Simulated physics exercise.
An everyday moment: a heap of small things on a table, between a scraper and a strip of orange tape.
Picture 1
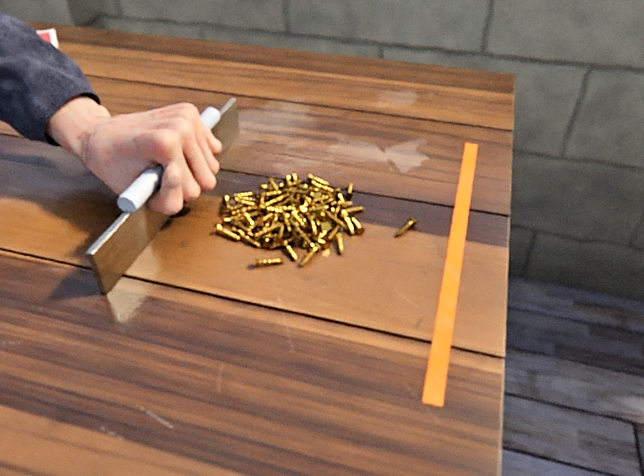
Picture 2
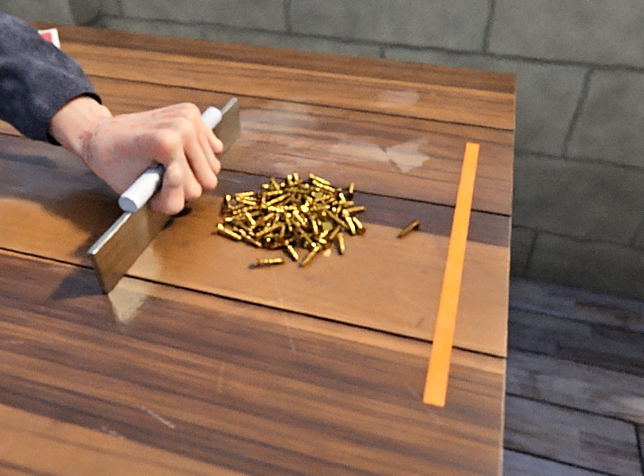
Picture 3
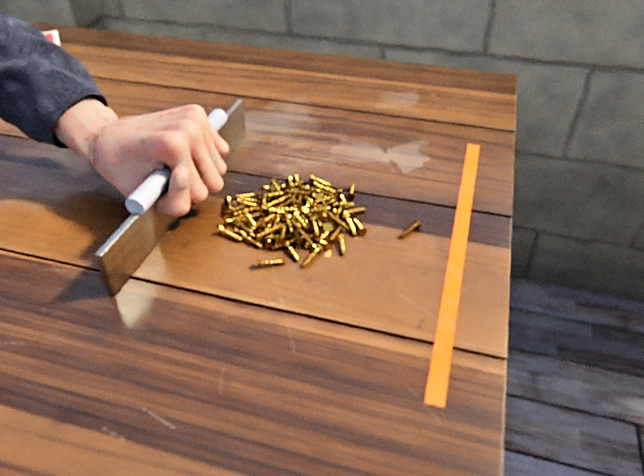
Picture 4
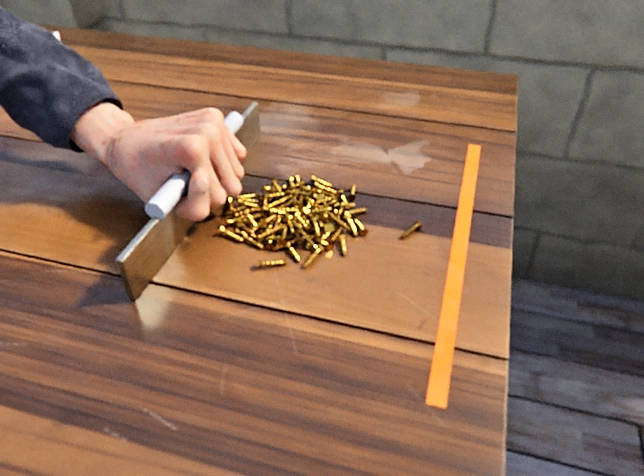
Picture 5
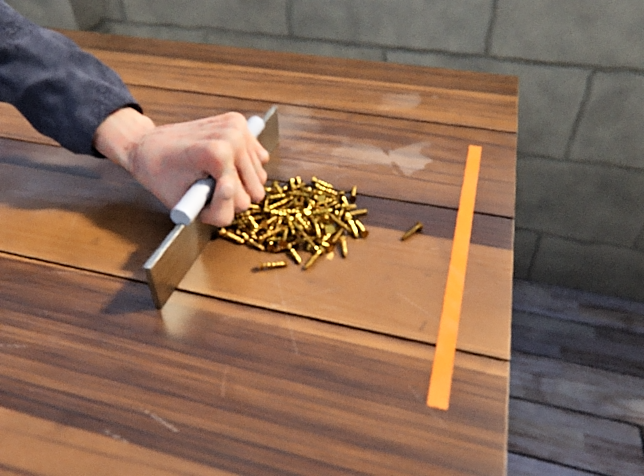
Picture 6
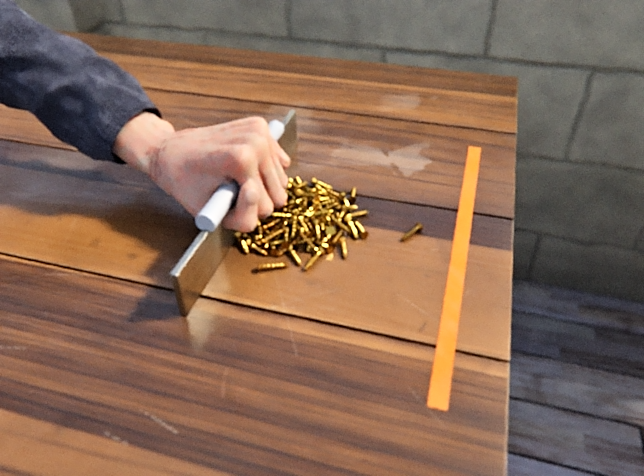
A hand slides a scraper rightward across the wooden table into a heap of small brass pieces.
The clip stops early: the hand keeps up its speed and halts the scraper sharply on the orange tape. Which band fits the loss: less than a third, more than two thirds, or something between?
It pushes between a third and two thirds off the end.
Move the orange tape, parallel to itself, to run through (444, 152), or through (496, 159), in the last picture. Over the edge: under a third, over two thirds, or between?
One: Less than a third. Two: More than two thirds.
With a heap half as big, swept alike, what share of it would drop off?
Close to 50 per cent.
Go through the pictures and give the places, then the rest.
Scraper near (110, 257), at rest; orange tape near (470, 153), about two fingers from the edge; edge at (509, 256); the heap near (288, 208), brass screws, in the first frame.
Scraper near (111, 257), at rest, in the second frame.
Scraper near (118, 259); the heap near (290, 209), in the third frame.
Scraper near (139, 264), in the fourth frame.
Scraper near (165, 271); the heap near (292, 211), in the fifth frame.
Scraper near (190, 277); orange tape near (474, 156); edge at (513, 259); the heap near (295, 212), near a quarter pushed along, in the sixth frame.
Shortly afterwards, scraper still moving, near (361, 193); heap all on the table, its front near (453, 238).
Next, scraper stopped at the orange tape; heap near a quarter over the edge.
Some moments later, scraper stopped at the orange tape; heap near half over the edge.
In the end, scraper stopped at the orange tape; heap near half over the edge.
